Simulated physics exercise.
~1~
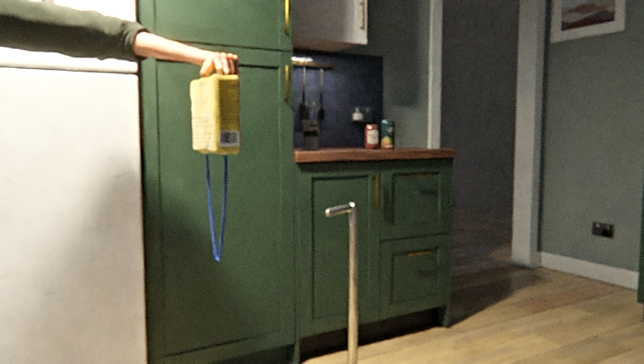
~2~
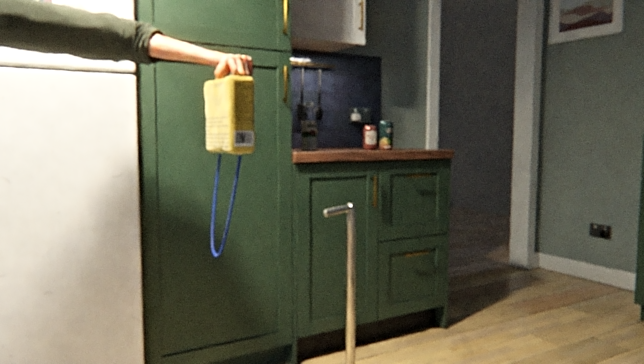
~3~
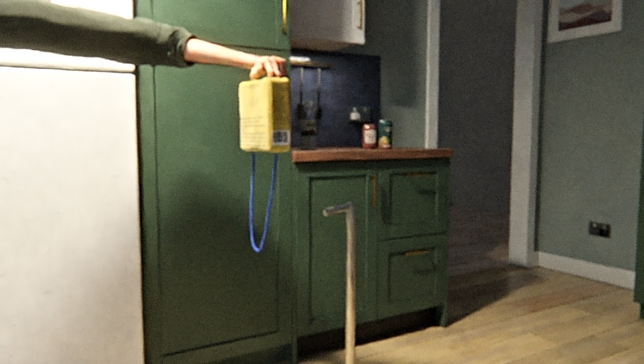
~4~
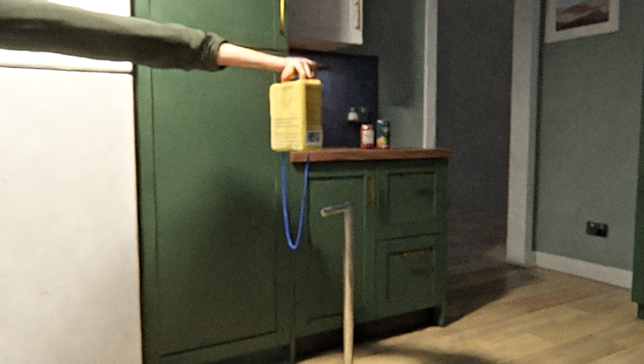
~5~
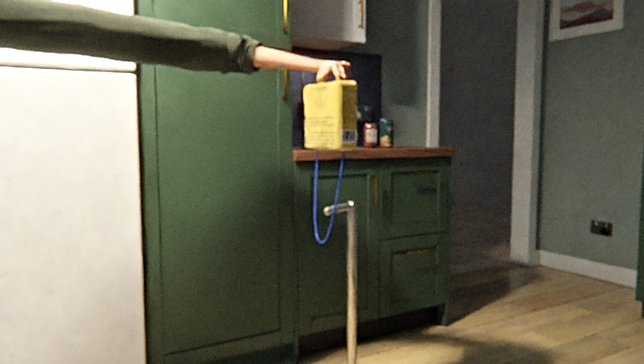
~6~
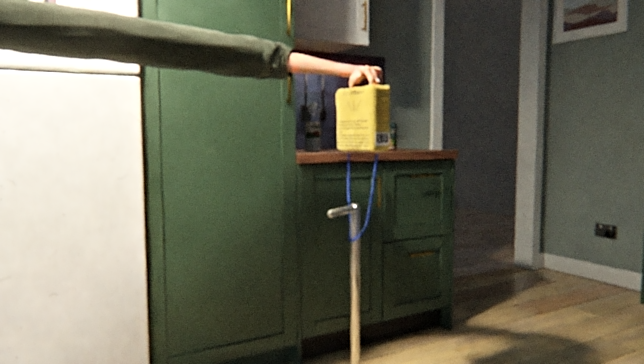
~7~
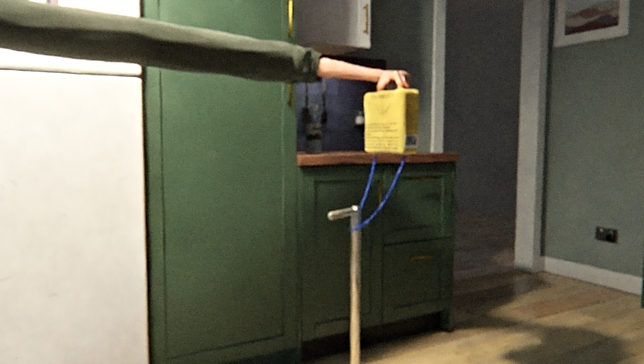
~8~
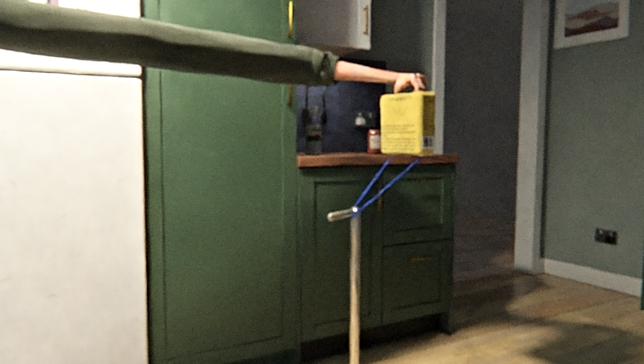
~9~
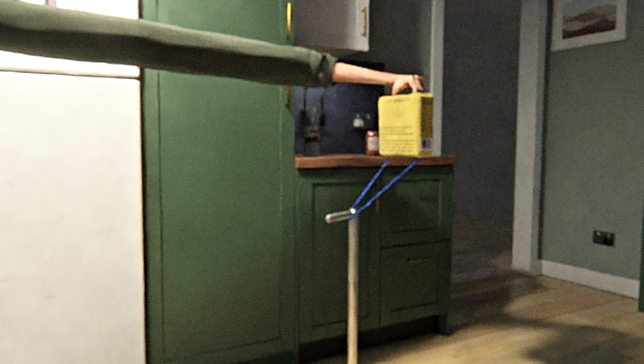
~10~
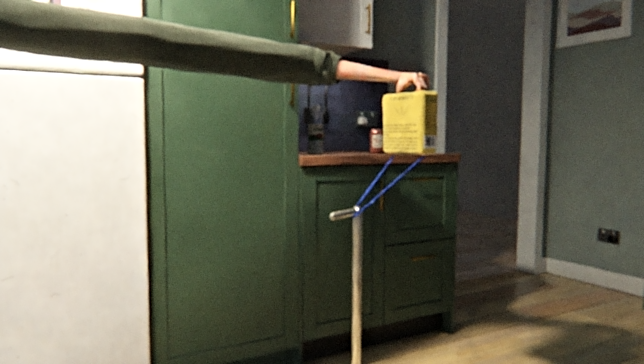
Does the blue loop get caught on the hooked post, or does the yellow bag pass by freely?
The loop gets caught on the hook. It ends up stretched tight between the post and the yellow bag, and the hand stops moving.
